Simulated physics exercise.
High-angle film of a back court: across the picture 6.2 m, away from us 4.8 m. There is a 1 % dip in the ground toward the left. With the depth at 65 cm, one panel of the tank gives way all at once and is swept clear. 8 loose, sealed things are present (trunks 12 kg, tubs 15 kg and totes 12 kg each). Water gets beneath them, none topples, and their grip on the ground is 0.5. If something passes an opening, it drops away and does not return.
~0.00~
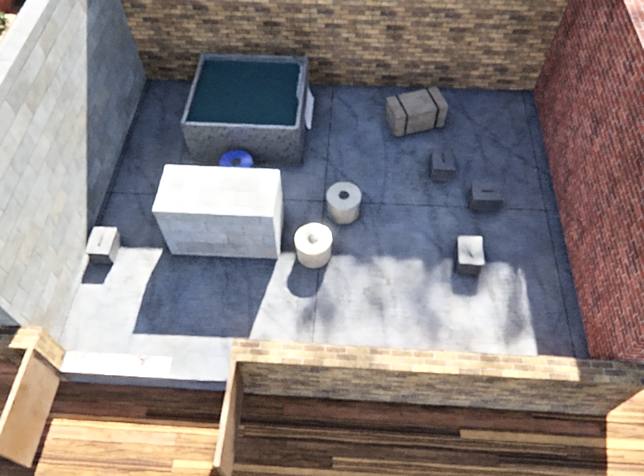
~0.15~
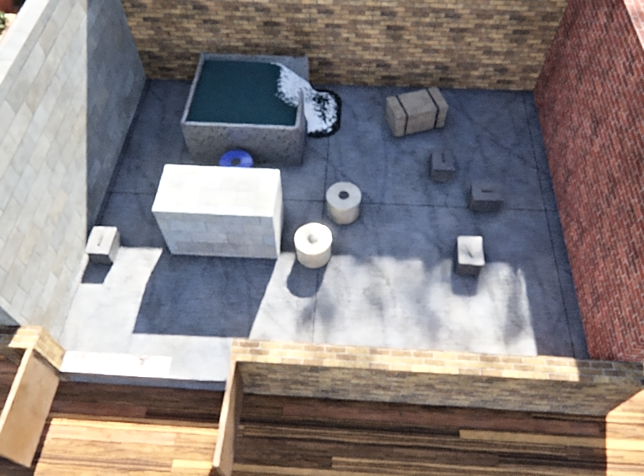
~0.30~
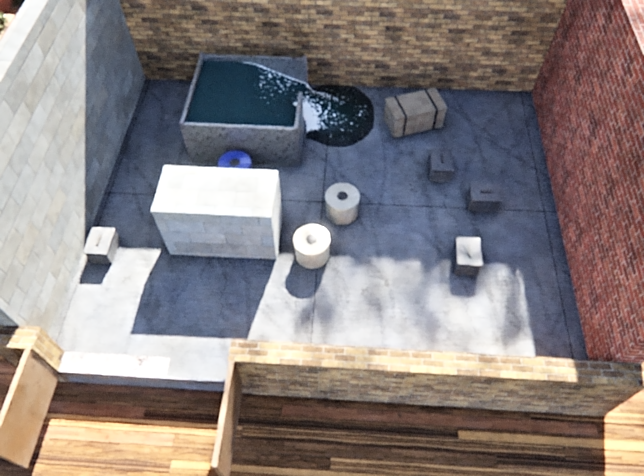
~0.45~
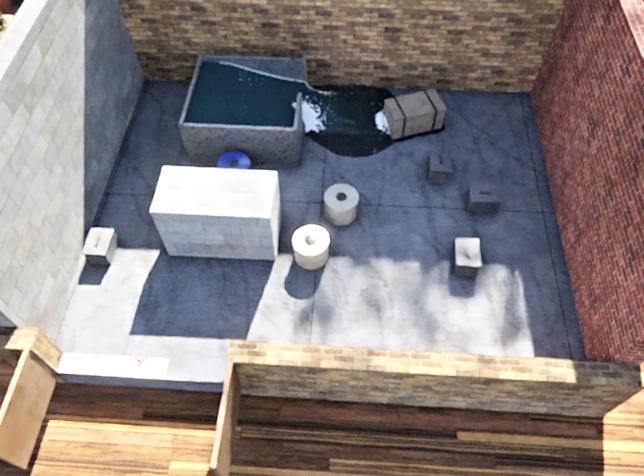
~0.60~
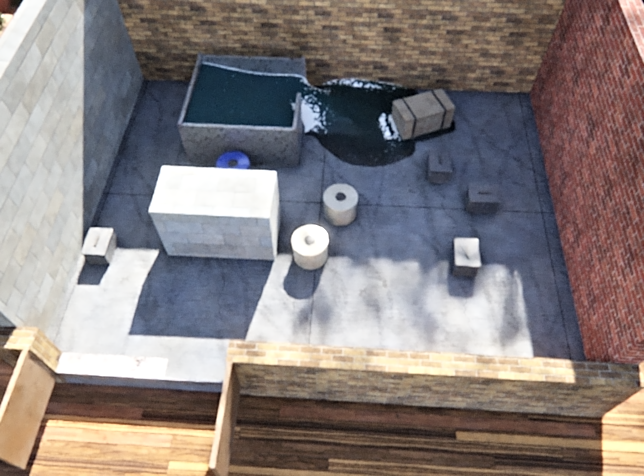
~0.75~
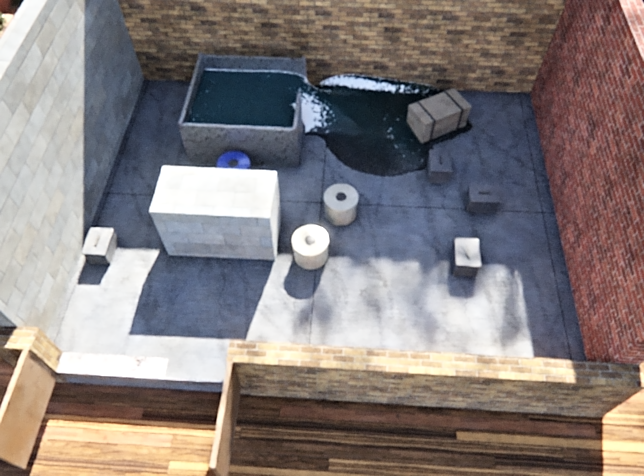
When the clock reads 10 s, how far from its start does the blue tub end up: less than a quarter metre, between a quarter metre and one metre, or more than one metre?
It ends up less than a quarter metre from its start.
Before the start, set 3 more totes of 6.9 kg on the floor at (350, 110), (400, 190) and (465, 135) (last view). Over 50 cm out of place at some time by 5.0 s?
Beyond it, within it, beyond it.
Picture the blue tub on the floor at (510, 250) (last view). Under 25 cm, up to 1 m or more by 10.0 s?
Observed: Object goes well off.
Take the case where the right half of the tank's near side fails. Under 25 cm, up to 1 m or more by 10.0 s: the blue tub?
Outcome for the blue tub: Long-distance displacement.
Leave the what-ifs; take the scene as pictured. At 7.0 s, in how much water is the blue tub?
1 cm or so.
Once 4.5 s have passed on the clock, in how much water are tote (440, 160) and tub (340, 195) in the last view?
I'd estimate 7 cm for the first and 0 cm for the second.
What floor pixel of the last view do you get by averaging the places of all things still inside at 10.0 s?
Mean floor pixel: About (304, 236).
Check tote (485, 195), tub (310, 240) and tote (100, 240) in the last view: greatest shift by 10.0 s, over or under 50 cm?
Results in listed order: Exceeds / falls short / falls short.
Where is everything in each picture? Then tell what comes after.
In the first picture, the blue tub at (236, 162) rests on the ground; 2.1 m2 under water; 0 of 8 have shifted.
In the second picture, the blue tub at (236, 162) rests on the ground; 2.6 m2 under water; 0 of 8 have shifted.
In the third picture, the blue tub at (235, 163), on the bottom; water covers 3.3 m2; 0 of 8 have shifted.
In the fourth picture, the blue tub at (234, 164), on the bottom; water covers 4.0 m2; 0 of 8 have shifted.
In the fifth picture, the blue tub at (233, 164), on the bottom; 4.5 m2 under water; 1 of 8 have shifted.
In the sixth picture, the blue tub at (234, 164) rests on the ground; 5.3 m2 under water; 1 of 8 have shifted.
After 2.0 s the blue tub is near (234, 164), 0.0 m from its start, aground; 0 of 8 are out; 1 afloat.
After 4.5 s the blue tub is near (234, 164), 0.0 m from its start, aground; 0 of 8 are out; 1 afloat.
After 7.0 s the blue tub is near (234, 164), 0.0 m from its start, aground; 0 of 8 are out; 1 afloat.
After 10.0 s the blue tub is near (234, 164), 0.0 m from its start, aground; 0 of 8 are out; 1 afloat.
